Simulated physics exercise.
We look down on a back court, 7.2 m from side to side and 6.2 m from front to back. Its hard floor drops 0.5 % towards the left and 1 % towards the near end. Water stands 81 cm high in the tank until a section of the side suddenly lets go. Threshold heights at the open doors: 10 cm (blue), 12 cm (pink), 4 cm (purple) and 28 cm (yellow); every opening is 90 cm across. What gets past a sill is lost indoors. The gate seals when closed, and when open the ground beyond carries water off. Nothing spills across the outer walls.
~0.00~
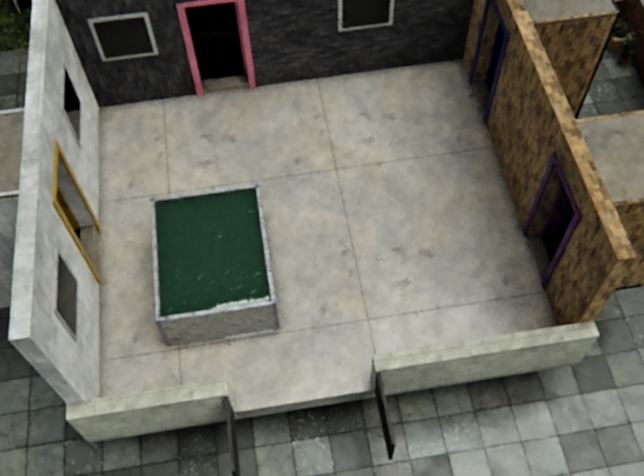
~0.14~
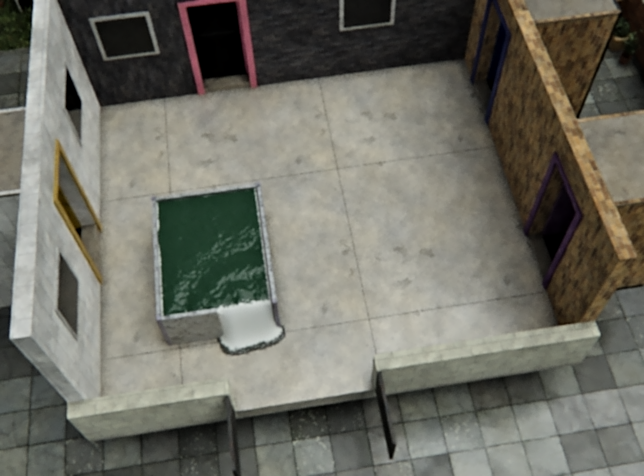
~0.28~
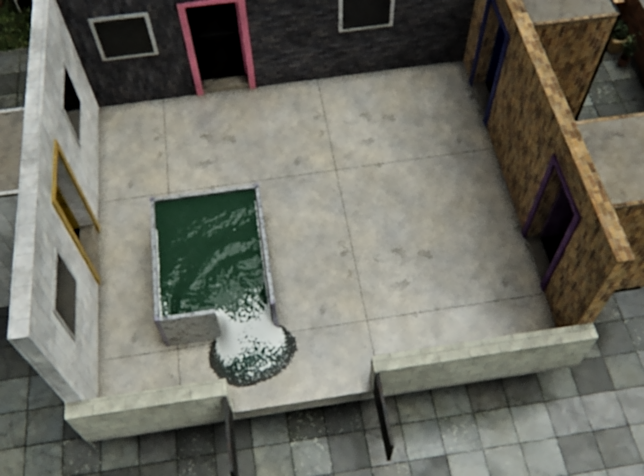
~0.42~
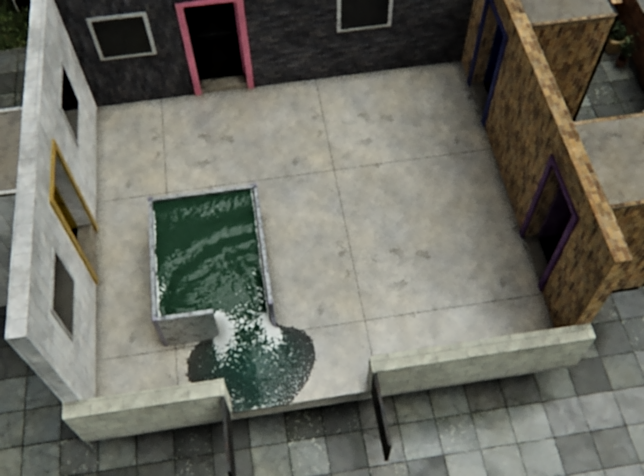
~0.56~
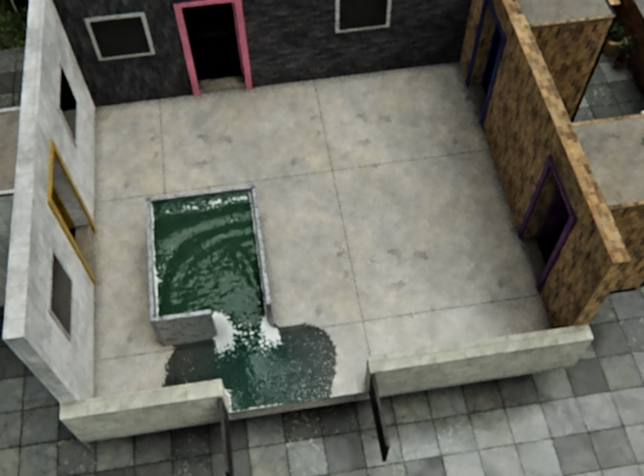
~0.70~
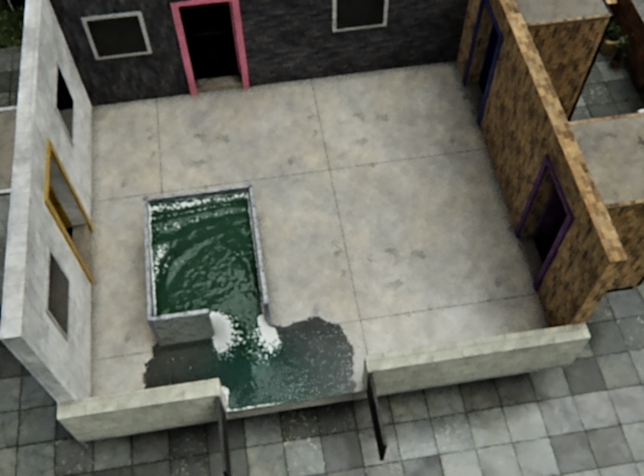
A walled court seen from above, with green water bursting from a tank's near end and spreading across the pale floor.
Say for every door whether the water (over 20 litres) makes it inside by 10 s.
The water let in: At the blue door it stays under the limit; at the pink door it keeps below the limit; at the purple door it does not reach the limit; at the yellow door it does not reach the limit.
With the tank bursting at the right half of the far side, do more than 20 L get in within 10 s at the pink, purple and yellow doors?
Against that limit: Pink over, purple not over, yellow below.
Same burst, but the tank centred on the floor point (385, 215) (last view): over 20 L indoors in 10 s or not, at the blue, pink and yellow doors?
Against that limit: Blue below, pink below, yellow under.
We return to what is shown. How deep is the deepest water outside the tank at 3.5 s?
Up to some 25 cm.
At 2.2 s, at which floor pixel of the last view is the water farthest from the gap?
Near (504, 353).
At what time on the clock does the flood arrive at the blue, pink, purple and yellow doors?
Blue not in the 10 s, pink 7.5 s, purple 4.5 s, yellow 2.4 s.
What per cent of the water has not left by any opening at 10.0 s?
About 32 per cent.
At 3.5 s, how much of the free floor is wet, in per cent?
Some 20 per cent of it.
After 1.4 s water covers 10 % of the floor and is deepest (42 cm) near (254, 337); blue door not reached, pink door not reached, purple door not reached, yellow door not reached.
After 2.2 s water covers 15 % of the floor and is deepest (32 cm) near (254, 337); blue door not reached, pink door not reached, purple door not reached, yellow door not reached.
After 3.5 s water covers 20 % of the floor and is deepest (25 cm) near (254, 337); blue door not reached, pink door not reached, purple door not reached, yellow door 3 cm at the sill, 0 L in.
After 6.0 s water covers 30 % of the floor and is deepest (16 cm) near (254, 337); blue door not reached, pink door not reached, purple door 1 cm at the sill, 0 L in, yellow door 3 cm at the sill, 0 L in.
After 10.0 s water covers 35 % of the floor and is deepest (9 cm) near (225, 396); blue door not reached, pink door 2 cm at the sill, 0 L in, purple door 1 cm at the sill, 0 L in, yellow door 4 cm at the sill, 0 L in.
